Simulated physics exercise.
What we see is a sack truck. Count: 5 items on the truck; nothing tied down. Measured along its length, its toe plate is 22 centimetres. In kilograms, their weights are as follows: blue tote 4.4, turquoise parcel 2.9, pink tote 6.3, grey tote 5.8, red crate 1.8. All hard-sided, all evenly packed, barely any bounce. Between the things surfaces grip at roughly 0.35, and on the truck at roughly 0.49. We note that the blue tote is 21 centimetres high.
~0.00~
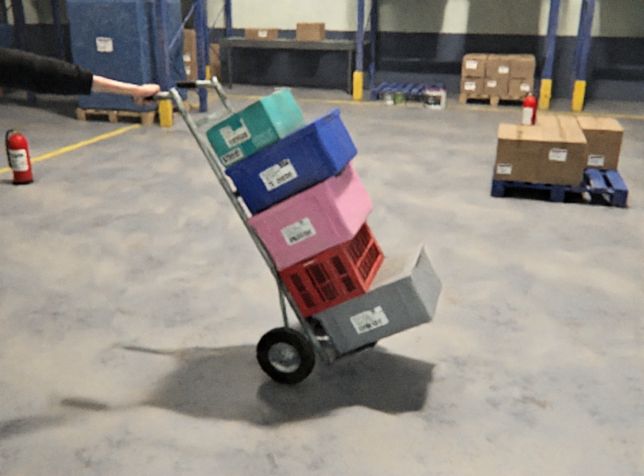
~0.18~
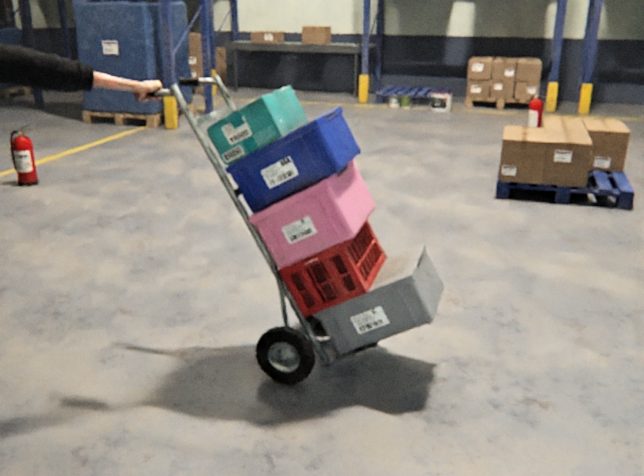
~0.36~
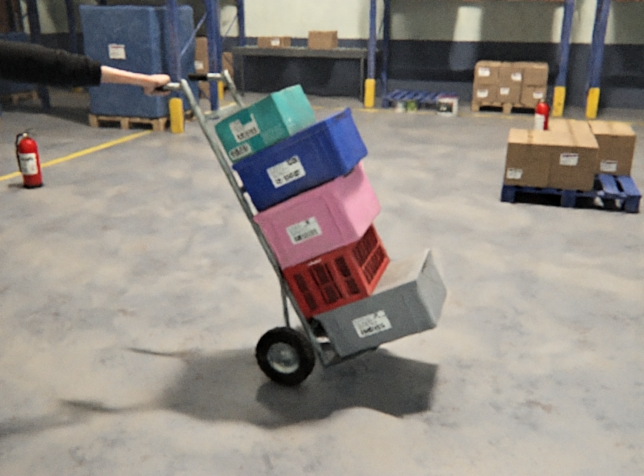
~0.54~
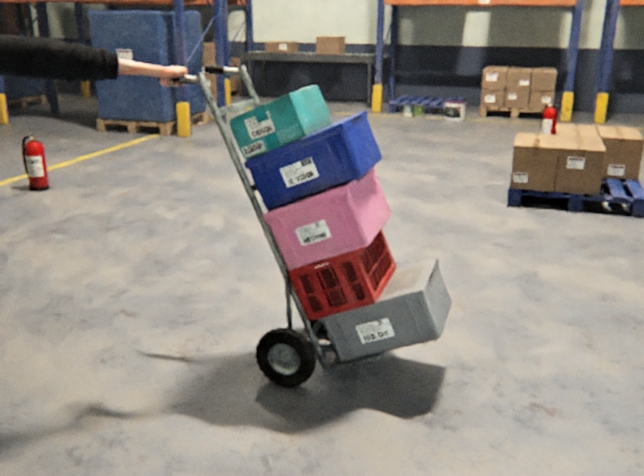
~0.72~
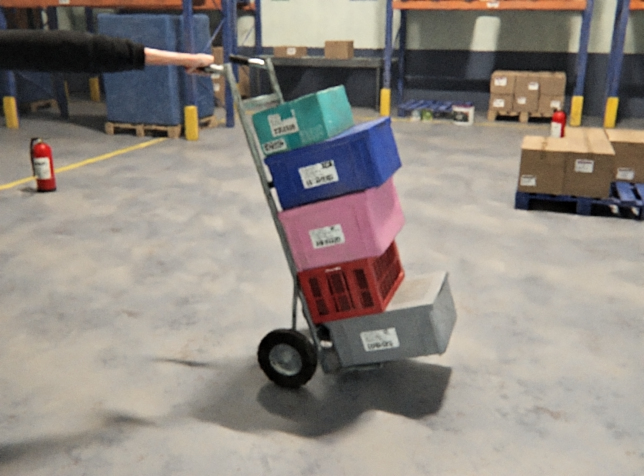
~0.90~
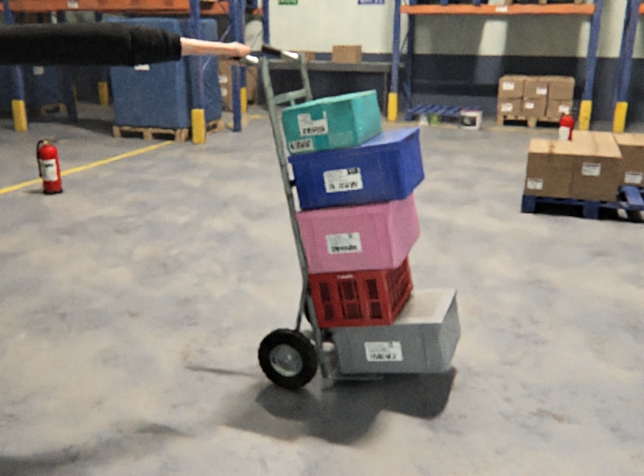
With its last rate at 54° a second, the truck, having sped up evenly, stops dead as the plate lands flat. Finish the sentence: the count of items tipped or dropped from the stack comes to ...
The count of items tipped or gone comes to at least three.
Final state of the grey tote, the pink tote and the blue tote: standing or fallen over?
Final state - grey tote: Remains on its base; pink tote: Goes over; blue tote: Goes over.
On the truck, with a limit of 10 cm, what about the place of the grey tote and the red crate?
Grey tote: Remains in place. Red crate: Is displaced.
After 1.80 s, truck upright; blue tote tipped 29° from how it sat near (474, 202); turquoise parcel tipped 29° from how it sat near (487, 148); pink tote tipped 29° from how it sat.
After 2.20 s, truck upright; blue tote, turquoise parcel and pink tote now dropped from the stack; red crate on its side.
At rest (3.5 s), dropped from the stack, blue tote, turquoise parcel and pink tote; tipped over on the truck, red crate; the last one in place, give or take 10 cm.
